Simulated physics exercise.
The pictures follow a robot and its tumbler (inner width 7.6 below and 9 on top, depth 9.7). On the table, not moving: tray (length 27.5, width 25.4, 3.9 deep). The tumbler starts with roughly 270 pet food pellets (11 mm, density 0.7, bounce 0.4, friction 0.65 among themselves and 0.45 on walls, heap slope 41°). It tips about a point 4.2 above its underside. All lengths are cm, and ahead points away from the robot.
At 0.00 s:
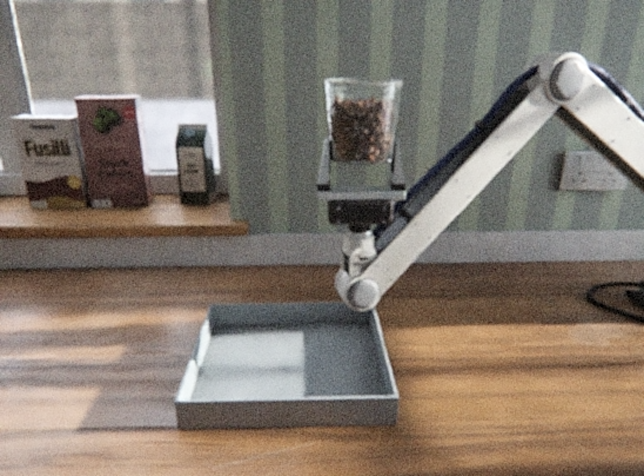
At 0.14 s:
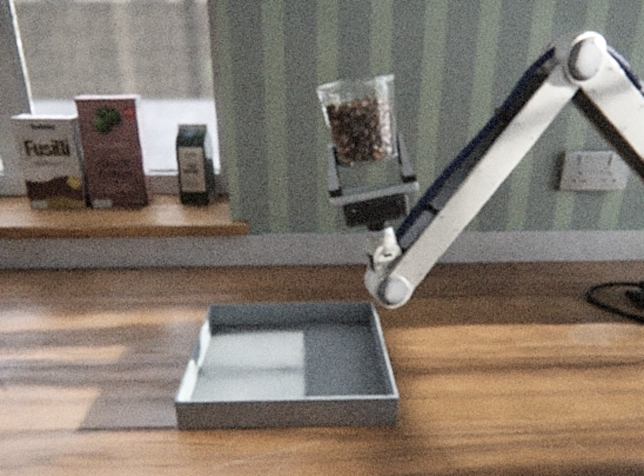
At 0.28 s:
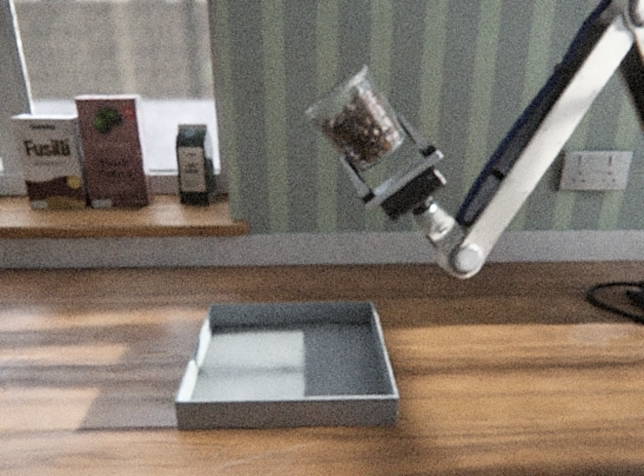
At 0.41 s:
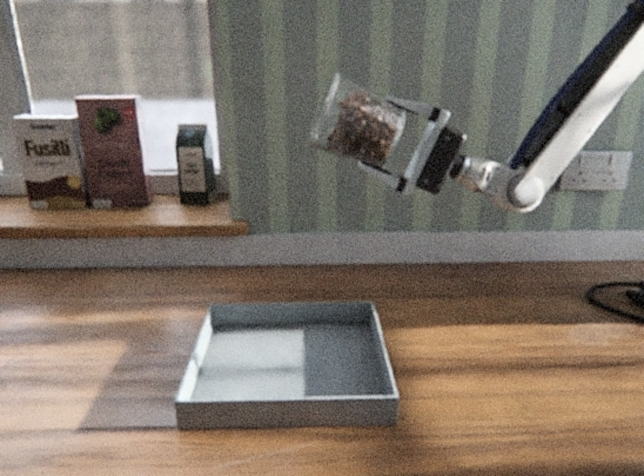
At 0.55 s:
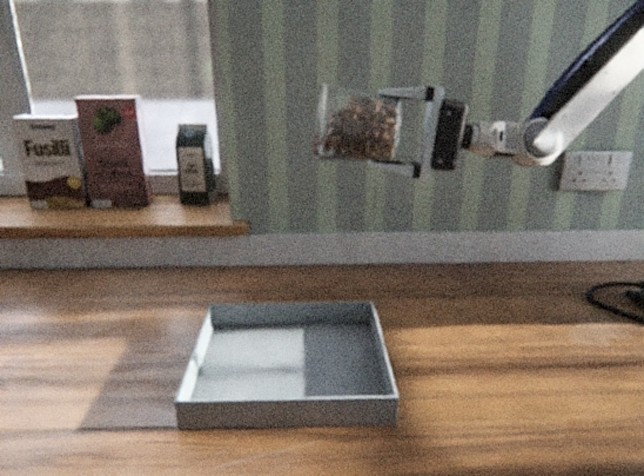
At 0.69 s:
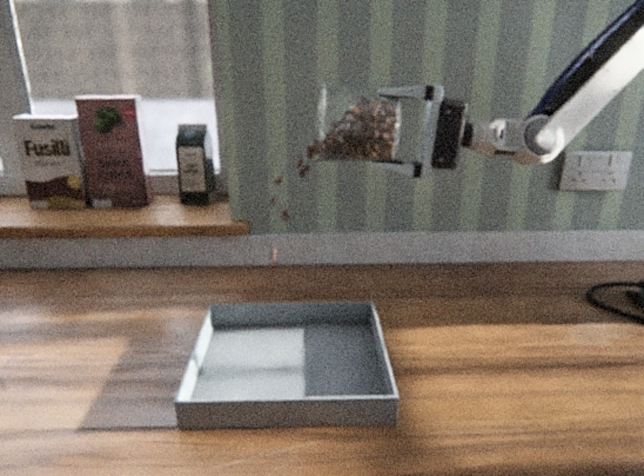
A robot arm tips a clear tumbler of brown pellets to the left above a grey tray on a wooden table until it lies nearly horizontal, and a few pellets drop from its open end.
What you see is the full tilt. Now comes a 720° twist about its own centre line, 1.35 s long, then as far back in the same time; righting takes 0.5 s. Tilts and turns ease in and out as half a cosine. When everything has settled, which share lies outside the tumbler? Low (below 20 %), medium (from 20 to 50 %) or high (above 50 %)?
Answer: High; above 50 % of the pet food pellets finish outside the tumbler.
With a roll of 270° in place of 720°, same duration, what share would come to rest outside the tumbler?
It would be near 60 per cent.
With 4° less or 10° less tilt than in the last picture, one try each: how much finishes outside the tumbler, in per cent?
Some 55 and 35 per cent.
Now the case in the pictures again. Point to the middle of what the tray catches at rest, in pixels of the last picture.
Near (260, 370).
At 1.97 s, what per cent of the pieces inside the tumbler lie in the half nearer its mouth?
About 40 per cent.
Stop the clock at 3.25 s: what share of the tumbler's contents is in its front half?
About 20 per cent.
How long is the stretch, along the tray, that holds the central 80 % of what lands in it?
Some 14 cm.
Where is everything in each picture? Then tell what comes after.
In the first picture, the tumbler middle at (362, 122), upright; upper third of the load around (360, 109), from x 335 to 390, top at y 95; 273 in the tumbler.
In the second picture, the tumbler middle at (361, 122), tipped 11°; upper third of the load around (362, 110), from x 330 to 390, top at y 95.
In the third picture, the tumbler middle at (359, 123), tipped 38°; upper third of the load around (363, 112), from x 325 to 395, top at y 95.
In the fourth picture, the tumbler middle at (357, 125), tipped 68°; upper third of the load around (362, 111), from x 325 to 395, top at y 95.
In the fifth picture, the tumbler middle at (357, 126), tipped 84°; upper third of the load around (367, 114), from x 315 to 395, top at y 100.
In the sixth picture, the tumbler middle at (357, 126), tipped 85°; upper third of the load around (370, 116), from x 270 to 395, top at y 100; 263 in the tumbler, 10 in flight or on a rim.
After 1.97 s, tipped 85°, highest piece 38 above the table; 145 in the tumbler, 107 in the tray, 5 on the table or floor, 16 in flight or on a rim.
After 3.25 s, tipped 85°, highest piece 39 above the table; 192 in the tray, 69 in the tumbler, 5 on the table or floor, 7 in flight or on a rim.
After 4.09 s, upright, highest piece 38 above the table; 200 in the tray, 68 in the tumbler, 5 on the table or floor.
After 4.79 s, upright, highest piece 38 above the table; 200 in the tray, 68 in the tumbler, 5 on the table or floor.
In the end, 200 in the tray, 68 in the tumbler, 5 on the table or floor. That is 75 % outside the tumbler.
